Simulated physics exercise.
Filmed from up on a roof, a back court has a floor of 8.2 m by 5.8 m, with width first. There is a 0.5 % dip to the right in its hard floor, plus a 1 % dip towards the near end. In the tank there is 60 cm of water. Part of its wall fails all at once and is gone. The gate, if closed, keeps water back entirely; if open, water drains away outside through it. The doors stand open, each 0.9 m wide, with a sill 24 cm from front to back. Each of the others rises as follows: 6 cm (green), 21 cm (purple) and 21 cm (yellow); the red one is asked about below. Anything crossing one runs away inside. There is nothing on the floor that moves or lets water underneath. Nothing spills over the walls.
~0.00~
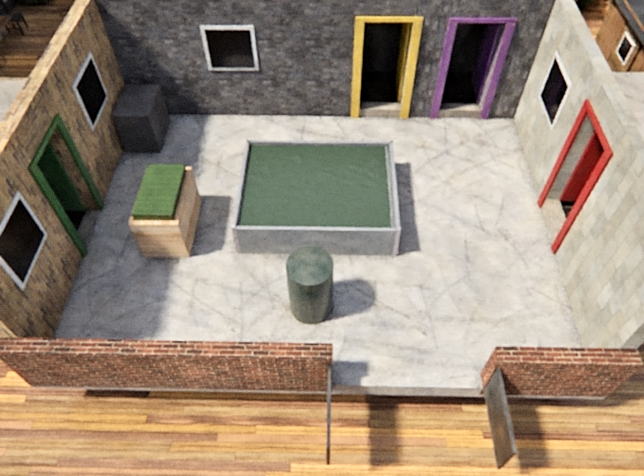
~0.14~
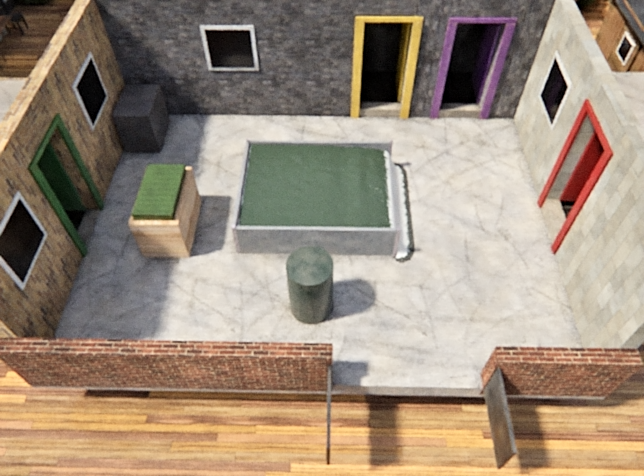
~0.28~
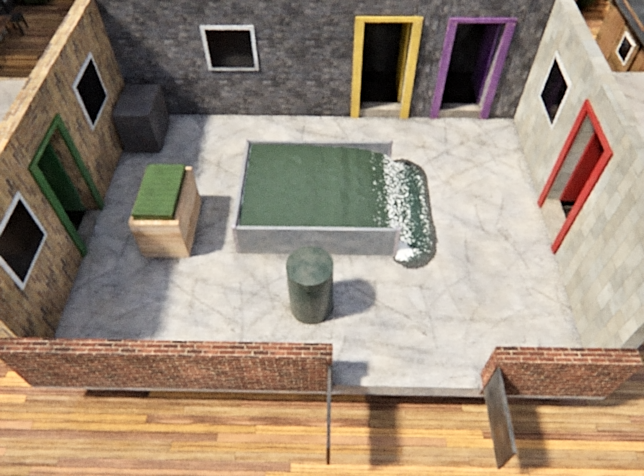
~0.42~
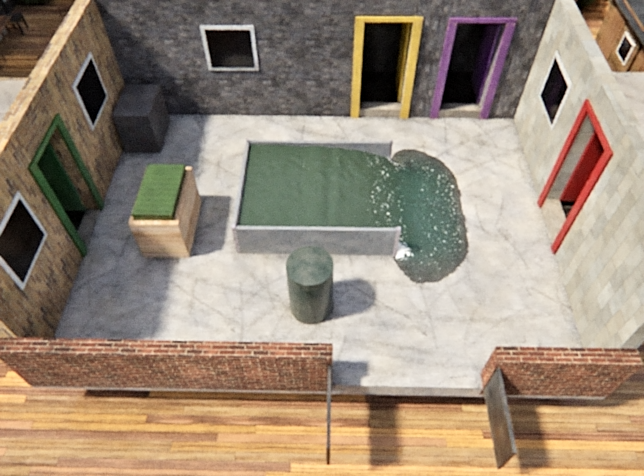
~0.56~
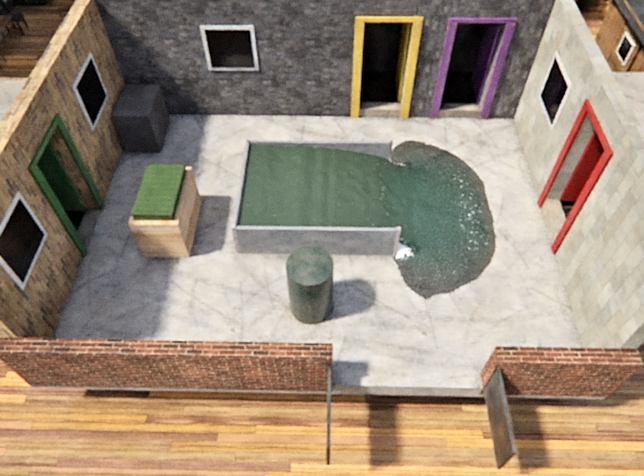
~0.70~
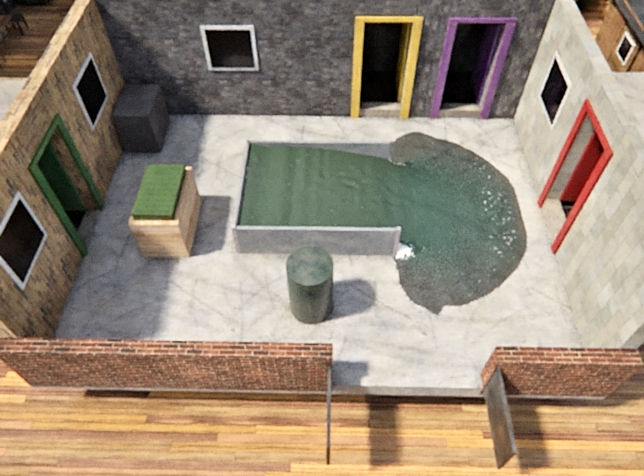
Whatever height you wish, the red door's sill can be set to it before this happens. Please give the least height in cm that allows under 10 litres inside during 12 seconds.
It would have to be roughly 33 cm high.
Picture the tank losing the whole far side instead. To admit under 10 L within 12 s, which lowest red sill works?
It needs to be about 7.5 cm high.
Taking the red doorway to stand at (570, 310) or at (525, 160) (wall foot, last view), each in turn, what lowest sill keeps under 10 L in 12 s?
You'd want roughly 22 cm there first, then roughly 26 cm.
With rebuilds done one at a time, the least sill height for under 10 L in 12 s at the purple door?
Purple - roughly 18 cm.
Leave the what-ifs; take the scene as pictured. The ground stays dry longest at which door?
Last in order comes the green door.
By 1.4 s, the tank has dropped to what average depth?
Roughly 37 cm.
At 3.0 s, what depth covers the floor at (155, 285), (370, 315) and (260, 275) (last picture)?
Depth: About 0, 0, 0 cm.
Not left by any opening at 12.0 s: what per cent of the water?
Close to 80 in a hundred.
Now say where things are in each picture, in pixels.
The first picture shows still water, 60 cm deep, in the tank at (318, 185); the red door at (567, 189) is dry.
In the second picture, the front is at (409, 253), 0.3 m from the gap at (390, 200); 0.5 m2 of floor is wet, 60 cm left at the back.
In the third picture, the gap is at (390, 202), the front 0.7 m out at (431, 243); the back of the tank holds 60 cm.
In the fourth picture, the front is at (463, 246), 1.2 m from the gap at (390, 203); 3.2 m2 of floor is wet, 60 cm left at the back.
In the fifth picture, the gap is at (390, 203), the front 1.8 m out at (489, 228); the back of the tank holds 60 cm.
In the sixth picture, the gap is at (390, 203), the front 2.3 m out at (521, 236); the back of the tank holds 59 cm; the red door at (567, 189), 2.9 m from the gap, is still 0.5 m from the nearest water.
After 1.4 s water covers 30 % of the floor, deepest (37 cm) near (539, 216); 36 cm at the red door, 4 litres in over its 27 cm sill.
After 3.0 s water covers 35 % of the floor, deepest (42 cm) near (583, 363); 32 cm at the red door, 52 litres in over its 27 cm sill.
After 12.0 s water covers 100 % of the floor, deepest (12 cm) near (235, 367); 7 cm at the red door, 59 litres in over its 27 cm sill.
At the red door as built, the water arrived by 0.9 s and peaked near 37 cm at 2.2 s.
With a sill of 27 cm, 60 litres would have come in within the 12 s; with 36.5 cm, 1 litre. So under 10 litres takes about 33 cm.
